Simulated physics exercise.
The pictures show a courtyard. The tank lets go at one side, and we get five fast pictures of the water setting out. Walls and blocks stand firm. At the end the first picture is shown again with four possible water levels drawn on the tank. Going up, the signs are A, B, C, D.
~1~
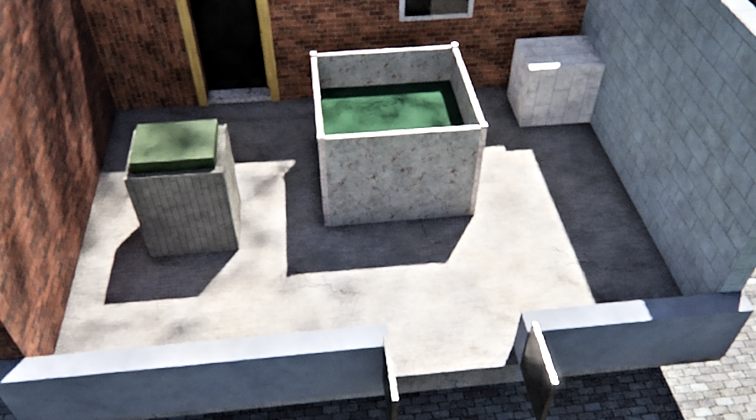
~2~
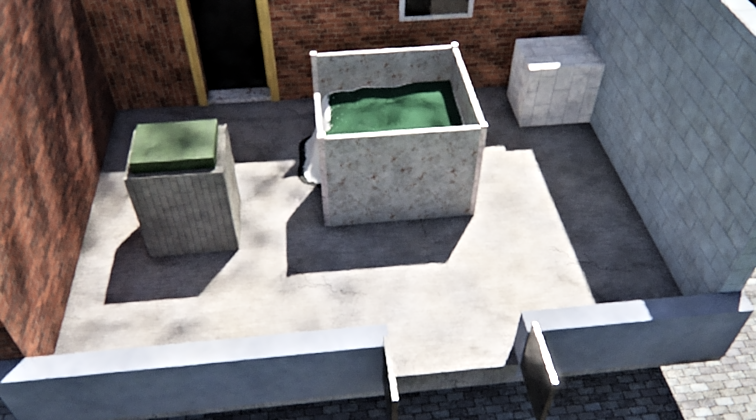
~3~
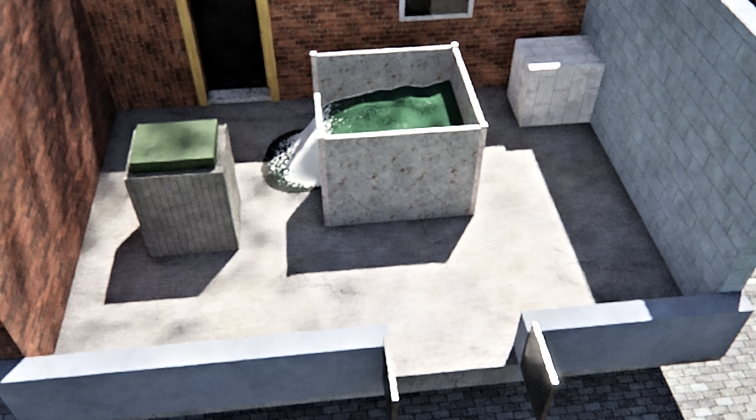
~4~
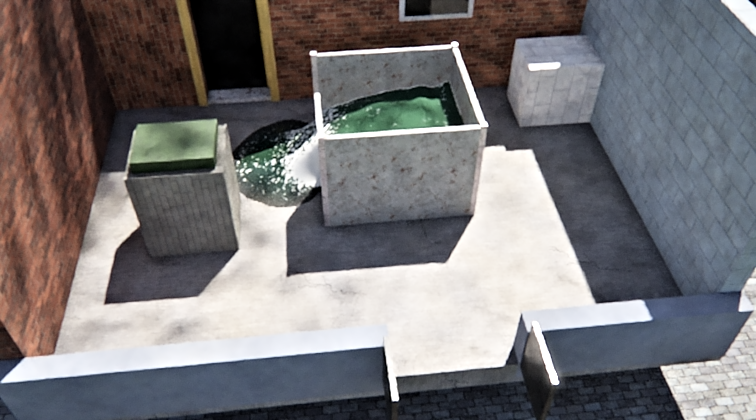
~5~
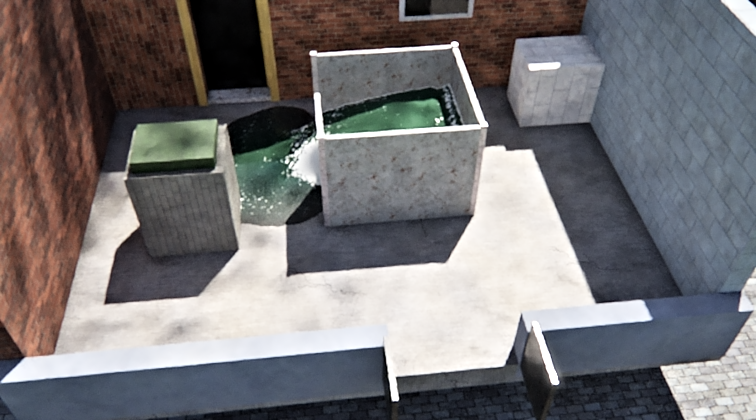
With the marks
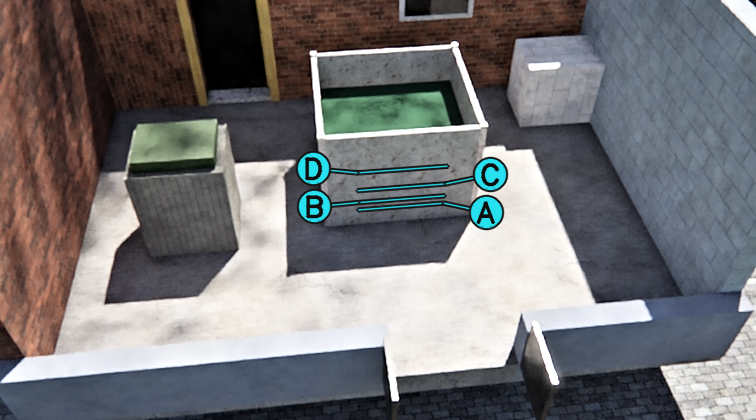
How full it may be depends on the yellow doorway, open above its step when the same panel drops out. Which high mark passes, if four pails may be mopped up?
B will do.
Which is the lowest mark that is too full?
C it is.
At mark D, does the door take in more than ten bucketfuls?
Yes.
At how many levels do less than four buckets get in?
Two of the four.
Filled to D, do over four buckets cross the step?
Yes, it does.
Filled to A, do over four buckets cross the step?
No.
In cyan, A at (401, 206); B at (401, 199); C at (401, 187); D at (402, 169); from the bottom up A, B, C, D.
If A is chosen, nothing gets over.
If B is chosen, a bucket or two gets in.
If C is chosen, about 10 bucketfuls get in.
If D is chosen, dozens of bucketfuls pour in.
